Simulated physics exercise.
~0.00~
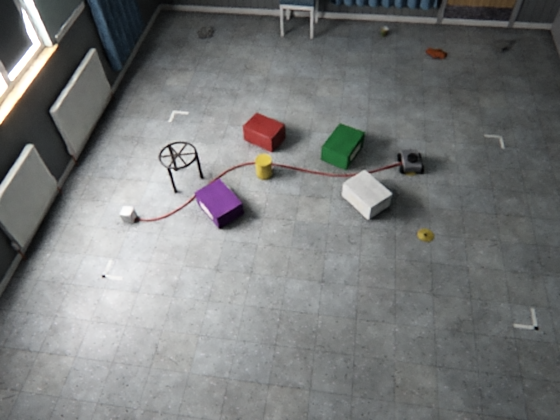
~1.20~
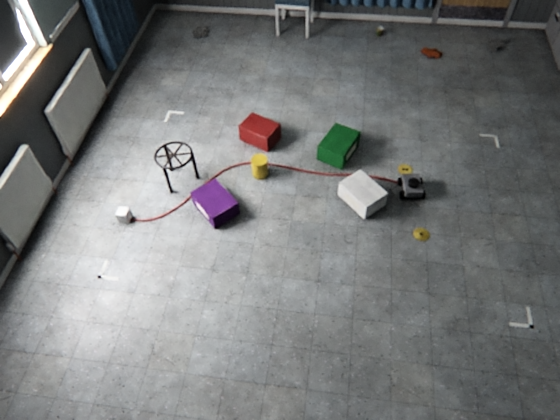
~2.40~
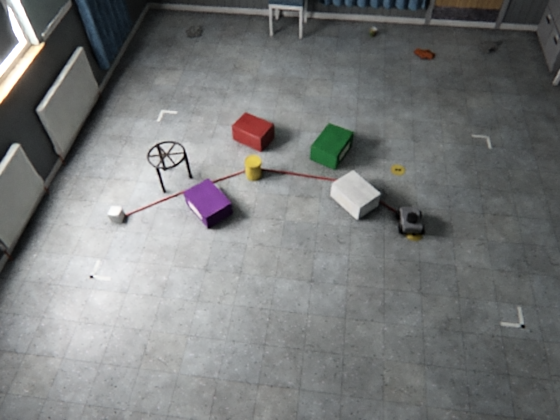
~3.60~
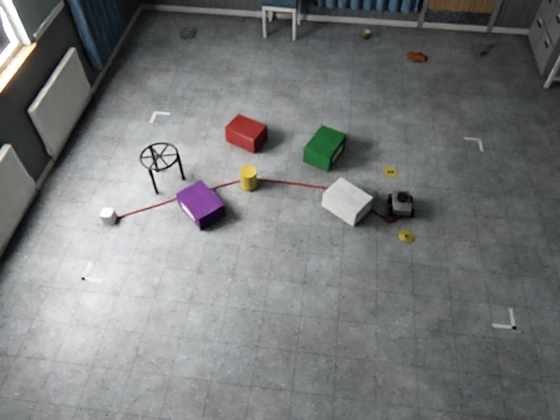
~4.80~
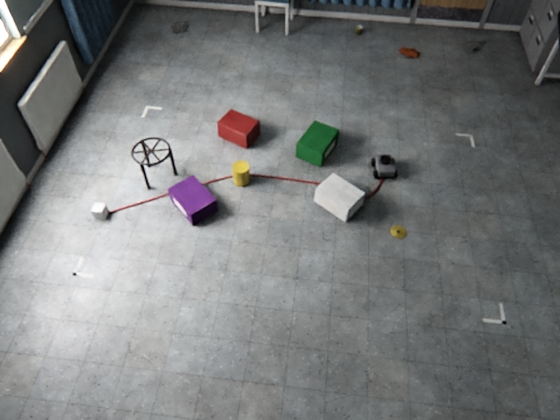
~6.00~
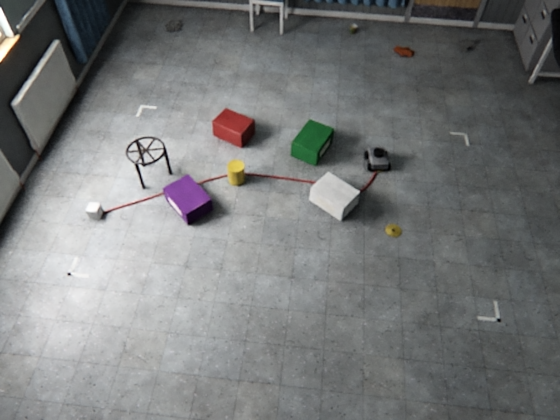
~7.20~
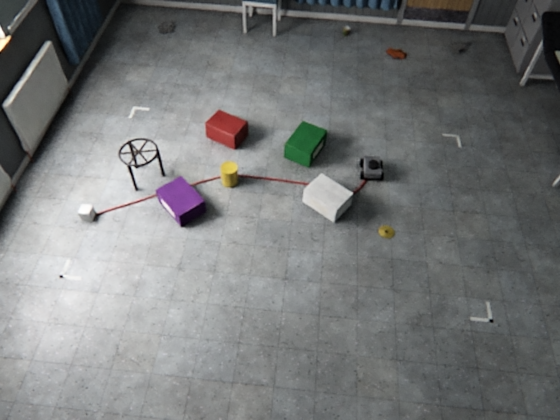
A small tethered cart drives down past the white box, then back up, and stops.
